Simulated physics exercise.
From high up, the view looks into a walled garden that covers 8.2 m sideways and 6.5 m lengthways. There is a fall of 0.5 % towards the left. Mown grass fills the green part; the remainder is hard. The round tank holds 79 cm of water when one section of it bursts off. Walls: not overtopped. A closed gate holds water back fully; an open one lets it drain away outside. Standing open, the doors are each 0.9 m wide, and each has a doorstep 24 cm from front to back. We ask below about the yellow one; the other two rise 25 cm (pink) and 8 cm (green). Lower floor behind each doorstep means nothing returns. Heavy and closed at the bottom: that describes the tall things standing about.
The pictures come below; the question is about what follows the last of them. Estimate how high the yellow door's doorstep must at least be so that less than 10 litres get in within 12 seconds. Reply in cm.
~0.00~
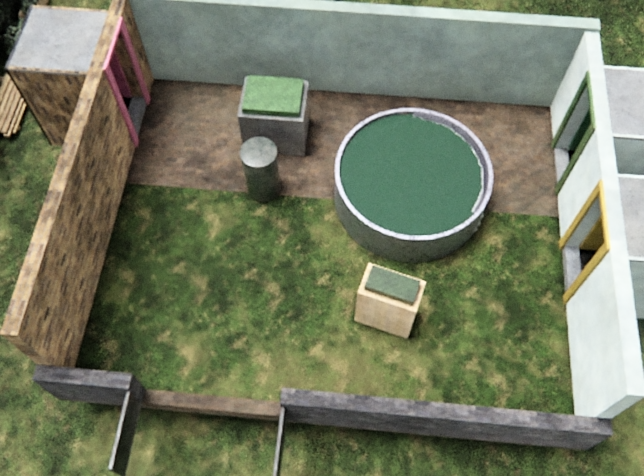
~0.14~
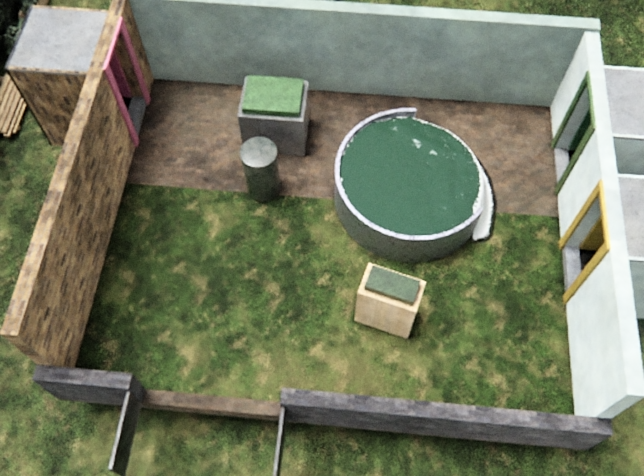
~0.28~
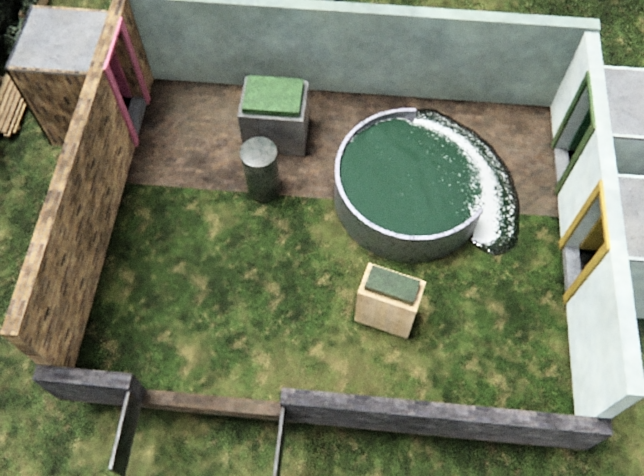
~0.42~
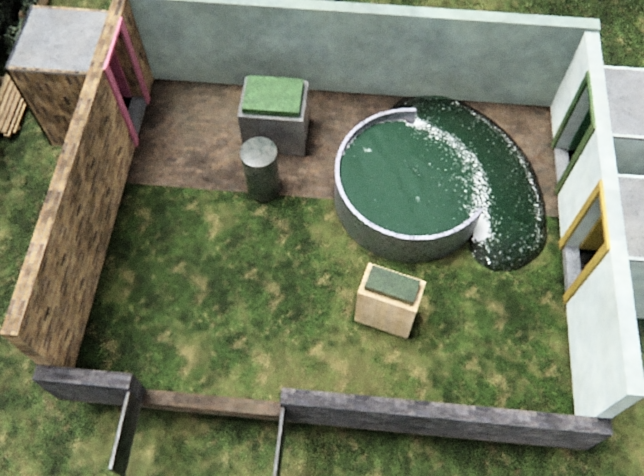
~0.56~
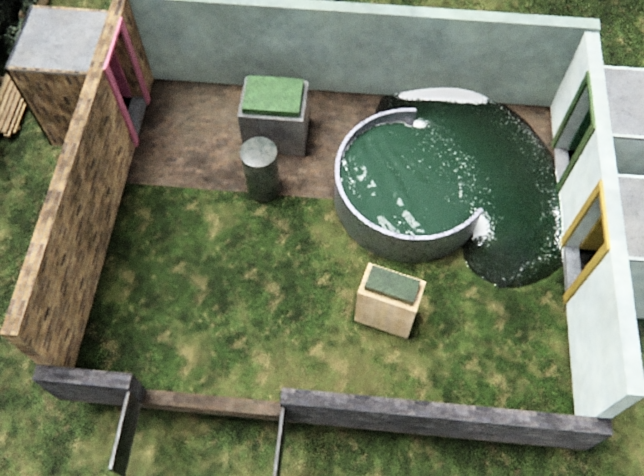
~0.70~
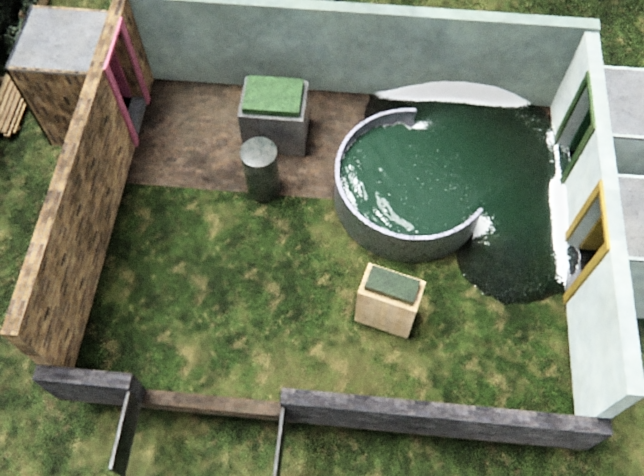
I would say at least 19 cm.
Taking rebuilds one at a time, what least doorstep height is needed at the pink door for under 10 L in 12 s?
For pink: Close to 11.5 cm.
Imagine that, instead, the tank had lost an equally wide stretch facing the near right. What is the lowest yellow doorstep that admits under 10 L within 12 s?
Roughly 33 cm.
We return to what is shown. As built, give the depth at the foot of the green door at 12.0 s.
Depth: Near 8.5 cm.
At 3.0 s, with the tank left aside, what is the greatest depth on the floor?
I'd put it near 34 cm.
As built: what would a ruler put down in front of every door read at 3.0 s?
Reading in centimetres: Yellow = 18, pink = 0, green = 30.
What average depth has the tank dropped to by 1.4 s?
It averages near 40 cm.
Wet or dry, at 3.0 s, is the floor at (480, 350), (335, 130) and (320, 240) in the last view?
Soaked; soaked; untouched.
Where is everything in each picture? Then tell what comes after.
Still water, 79 cm deep, in the round tank at (413, 173); the yellow door at (583, 246) is dry, in the first frame.
Water pours out at (472, 164) and has run 0.3 m, to a hidden place; about 8 cm deep outside, 79 cm at the back, in the second frame.
The gap is at (471, 165), the front 0.8 m out at (434, 112); the back of the round tank holds 79 cm, in the third frame.
The front is at (543, 235), 1.2 m from the gap at (471, 167); 4.9 m2 of floor is wet, 79 cm left at the back, in the fourth frame.
Water pours out at (471, 167) and has run 1.7 m, to (561, 259); about 9 cm deep outside, 77 cm at the back, in the fifth frame.
The front is at (535, 106), 2.1 m from the gap at (471, 168); 9.0 m2 of floor is wet, 66 cm left at the back; water is at the yellow door at (583, 246), in the sixth frame.
After 1.4 s water covers 25 % of the floor, deepest (66 cm) near (547, 106); 21 cm at the yellow door, 6 litres in over its 18 cm doorstep.
After 3.0 s water covers 40 % of the floor, deepest (34 cm) near (553, 189); 18 cm at the yellow door, 11 litres in over its 18 cm doorstep.
After 12.0 s water covers 100 % of the floor, deepest (11 cm) near (72, 381); 8 cm at the yellow door, 12 litres in over its 18 cm doorstep.
At the yellow door as built, the water arrived by 0.7 s and peaked near 24 cm at 0.8 s.
With a doorstep of 15.5 cm, 23 litres would have come in within the 12 s; with 21 cm, 6 litres. So under 10 litres takes about 19 cm.
